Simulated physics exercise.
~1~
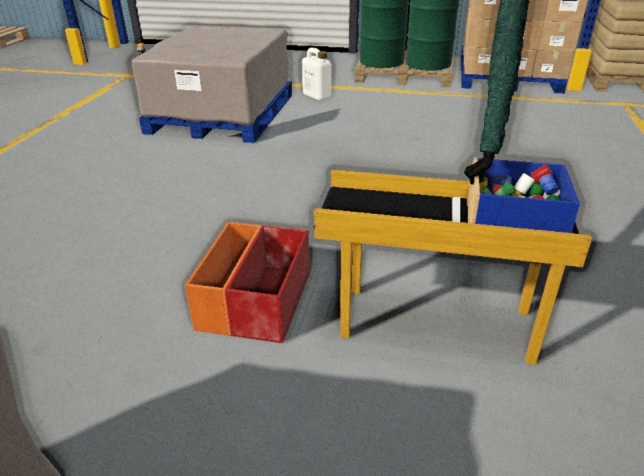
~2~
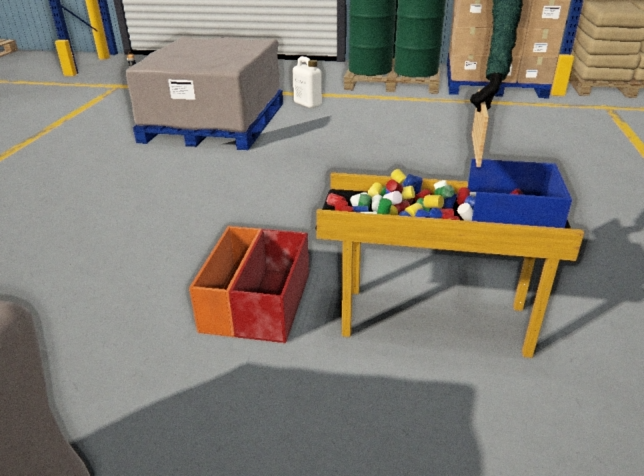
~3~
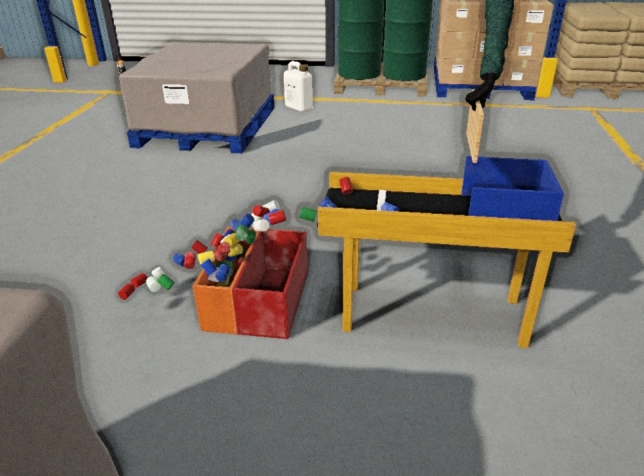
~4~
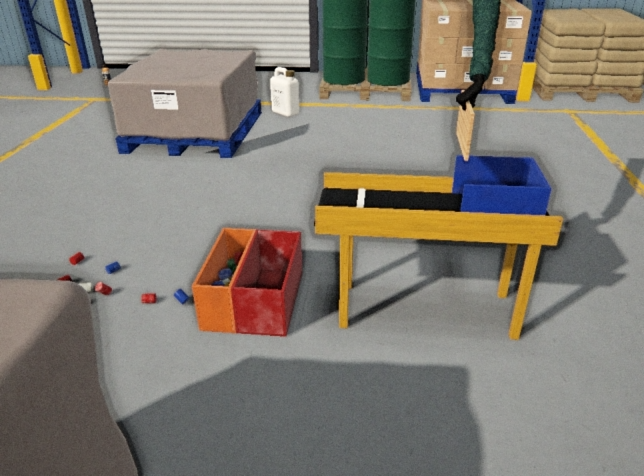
Colorful jars spill off a moving belt, most landing in the orange tub and others beyond it.
